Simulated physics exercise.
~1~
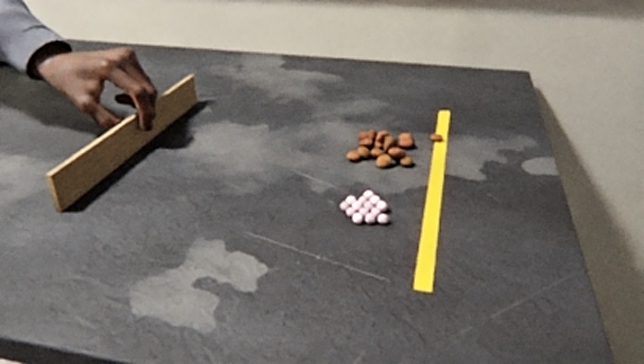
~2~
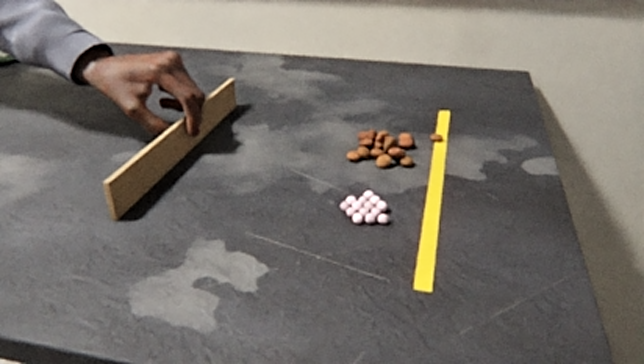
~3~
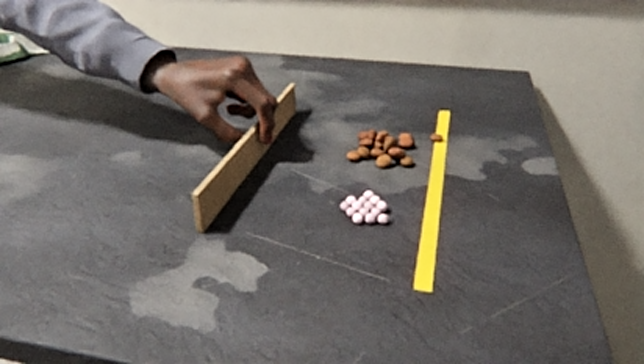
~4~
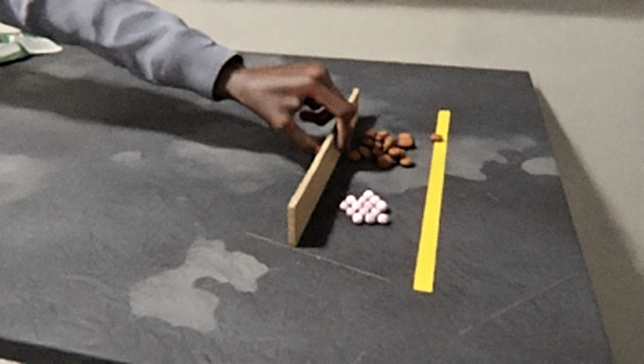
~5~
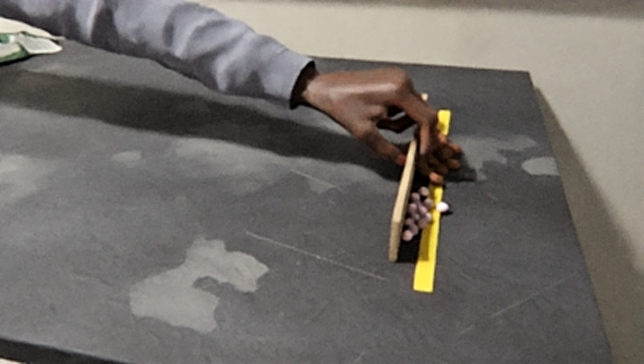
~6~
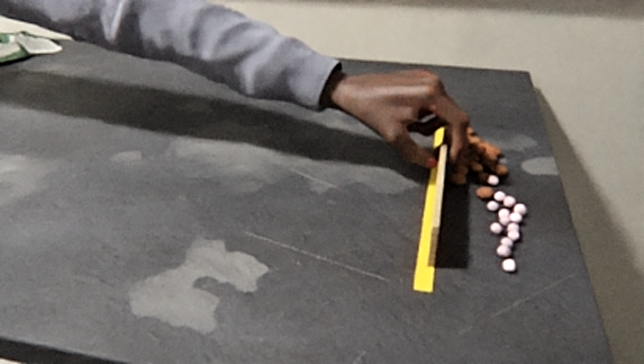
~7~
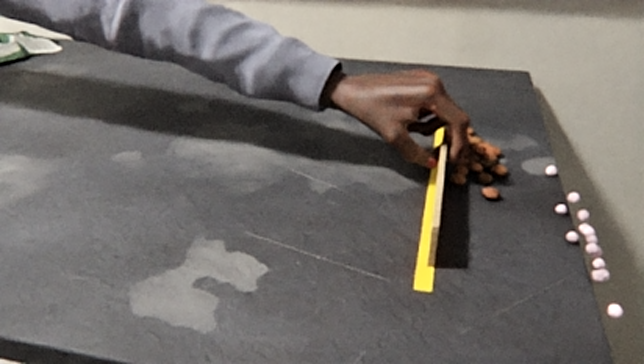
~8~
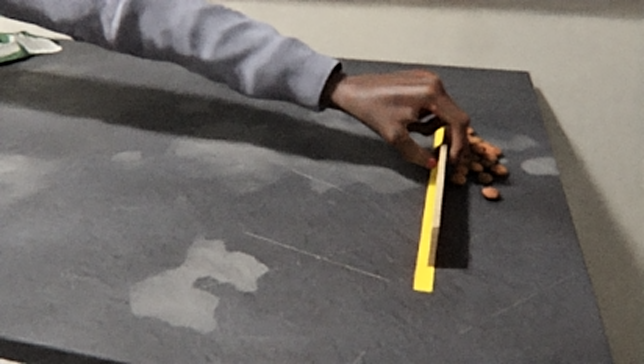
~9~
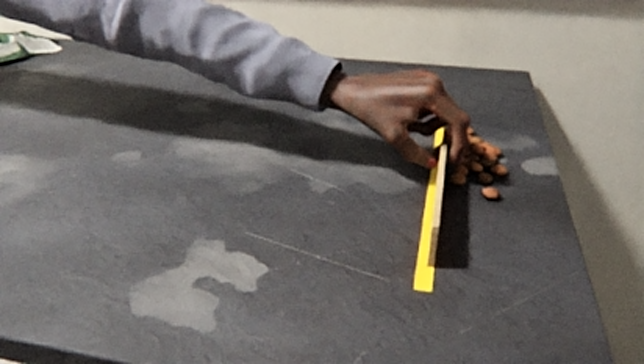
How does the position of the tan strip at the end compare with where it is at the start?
At the start the strip stands on the left part of the table, well short of the two handfuls. By the end it is on the yellow tape toward the right side of the table.
